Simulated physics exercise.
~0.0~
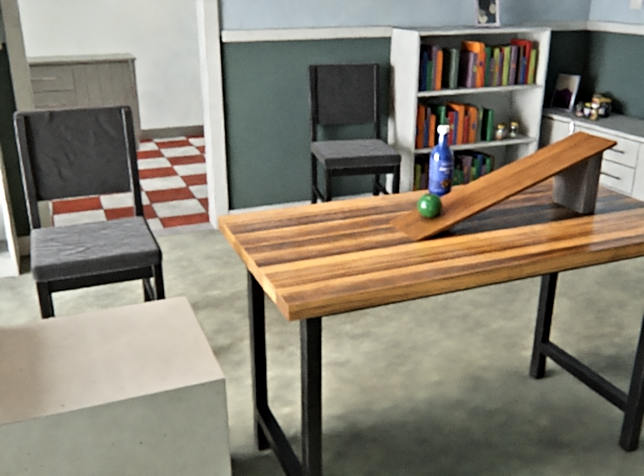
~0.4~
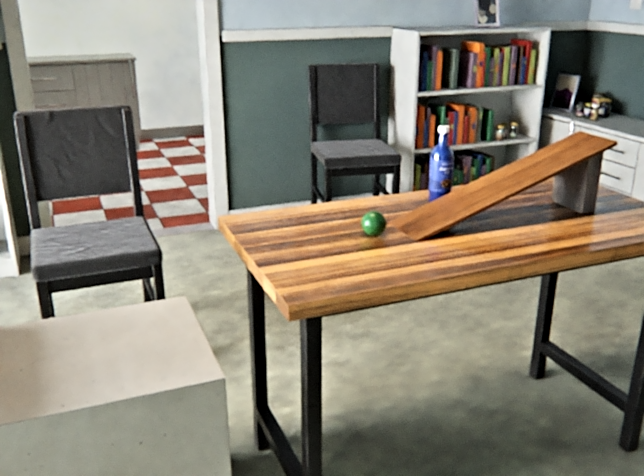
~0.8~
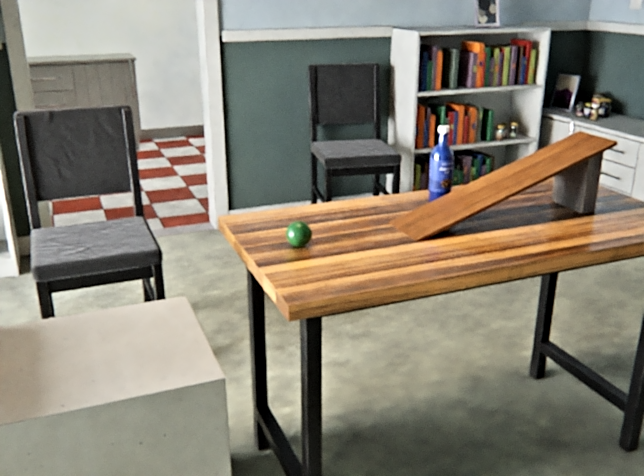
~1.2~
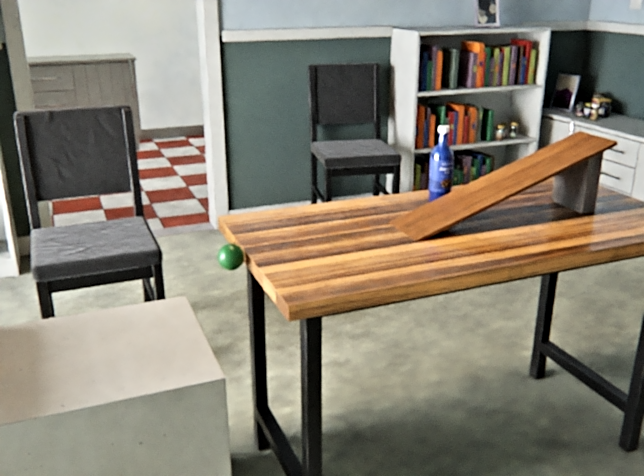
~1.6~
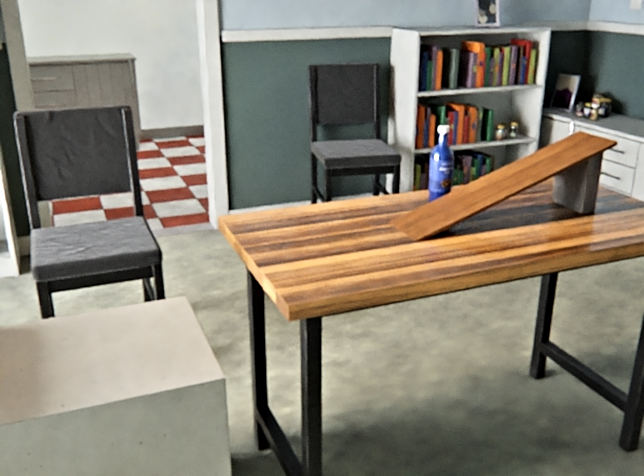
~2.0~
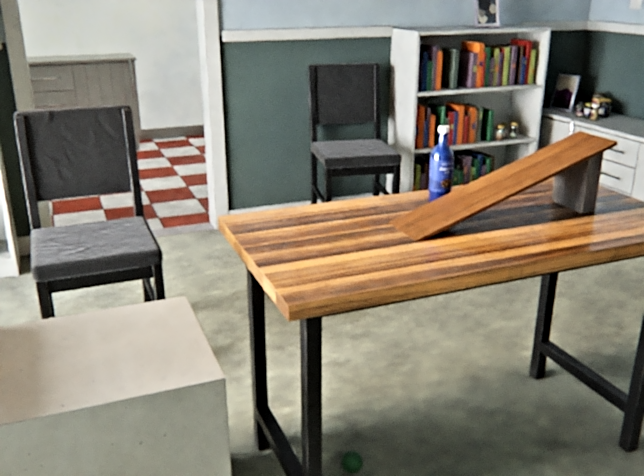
A wooden table holds a ramp as a green ball rolls left and drops off.
